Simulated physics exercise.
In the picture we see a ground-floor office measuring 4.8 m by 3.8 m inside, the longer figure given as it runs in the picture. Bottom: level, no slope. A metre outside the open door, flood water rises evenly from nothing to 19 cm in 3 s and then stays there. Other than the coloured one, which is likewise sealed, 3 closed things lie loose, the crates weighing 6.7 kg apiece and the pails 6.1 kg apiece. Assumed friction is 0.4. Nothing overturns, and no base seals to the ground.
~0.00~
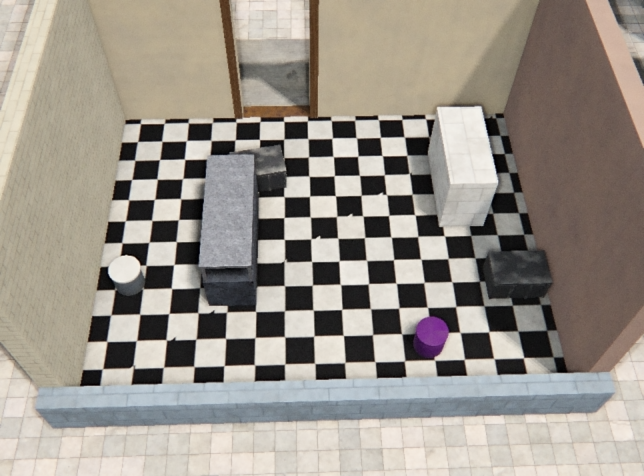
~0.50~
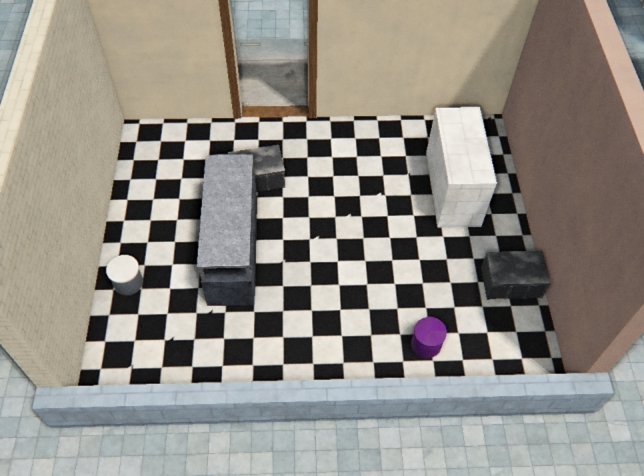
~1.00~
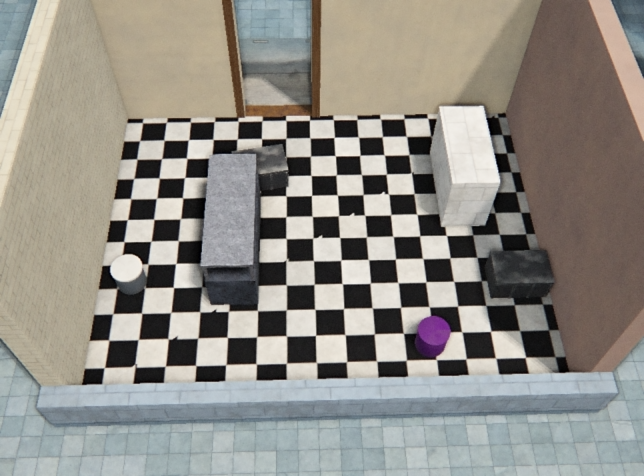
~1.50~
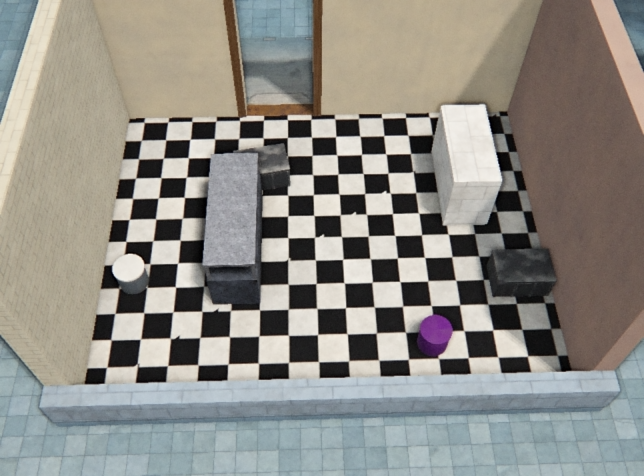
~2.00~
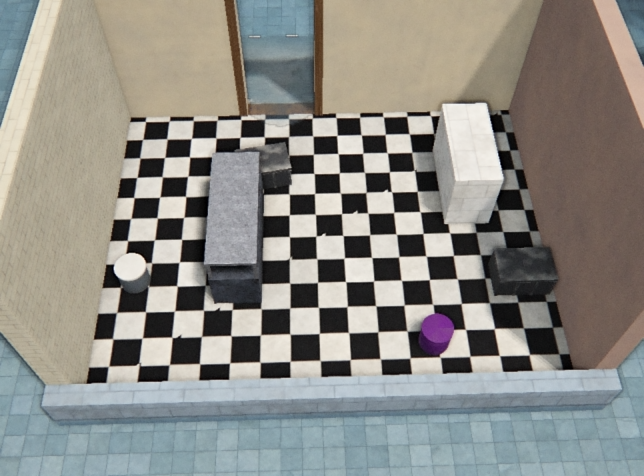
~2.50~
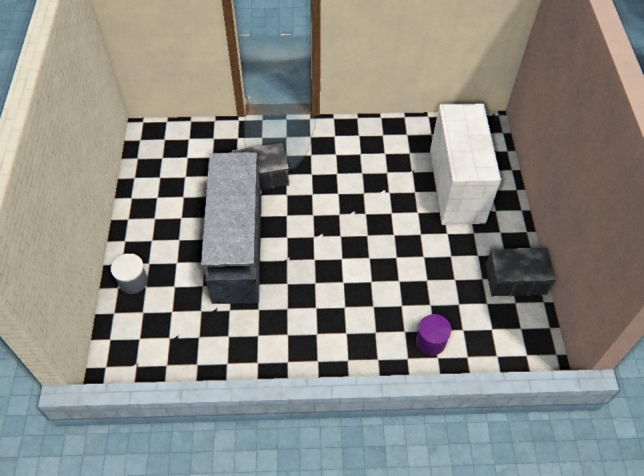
A long grey block stands left of centre on the black-and-white checked floor of a walled room seen from high above, with an open doorway in the back wall. A dark box sits behind it, a white cylinder at left, a tall white block and dark box at right, and a purple pail near the front. Bluish water spreads over the paving outside, then slips just inside the doorway, while the objects stay put and the view shifts very slightly.
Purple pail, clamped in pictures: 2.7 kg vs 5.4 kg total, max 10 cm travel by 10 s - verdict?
Neither.
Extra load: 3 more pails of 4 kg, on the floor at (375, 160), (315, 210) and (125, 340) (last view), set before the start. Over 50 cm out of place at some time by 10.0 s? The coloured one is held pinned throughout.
Below the mark, above the mark, below the mark.
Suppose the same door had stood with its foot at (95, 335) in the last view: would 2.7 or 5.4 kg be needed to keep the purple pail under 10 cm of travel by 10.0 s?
Result: Neither option suffices.
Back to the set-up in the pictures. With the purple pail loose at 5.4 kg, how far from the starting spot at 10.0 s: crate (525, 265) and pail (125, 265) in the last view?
The first is 80 cm from its start, the second 0 cm.
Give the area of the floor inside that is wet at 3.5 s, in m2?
Around 3.5 m2 of it.
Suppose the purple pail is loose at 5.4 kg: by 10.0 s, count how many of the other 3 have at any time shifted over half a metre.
Total: 2.
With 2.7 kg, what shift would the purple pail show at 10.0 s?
150 cm.
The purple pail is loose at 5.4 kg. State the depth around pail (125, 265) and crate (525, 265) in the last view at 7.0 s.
First roughly 3 cm, second roughly 1 cm.
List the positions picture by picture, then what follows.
The purple pail at (432, 331), on the bottom; 0.0 m2 under water; 0 of 4 have shifted, in the first picture.
The purple pail at (431, 331) rests on the ground; 0.0 m2 under water; 0 of 4 have shifted, in the second picture.
The purple pail at (434, 330) rests on the ground; 0.0 m2 under water; 0 of 4 have shifted, in the third picture.
The purple pail at (436, 329), on the bottom; 0.0 m2 under water; 0 of 4 have shifted, in the fourth picture.
The purple pail at (438, 328), on the bottom; 0.1 m2 under water; 0 of 4 have shifted, in the fifth picture.
The purple pail at (435, 329), on the bottom; water covers 0.6 m2; 0 of 4 have shifted, in the sixth picture.
After 3.5 s the purple pail would be 0 cm from its start with 2.7 kg and 0 cm from its start with 5.4 kg; 0 cm of water round it then.
After 4.5 s the purple pail would be 0 cm from its start with 2.7 kg and 0 cm from its start with 5.4 kg; 0 cm of water round it then.
After 7.0 s the purple pail would be 79 cm from its start with 2.7 kg and 0 cm from its start with 5.4 kg; 4 cm of water round it then.
After 10.0 s the purple pail would be 157 cm from its start with 2.7 kg and 48 cm from its start with 5.4 kg; 8 cm of water round it then.
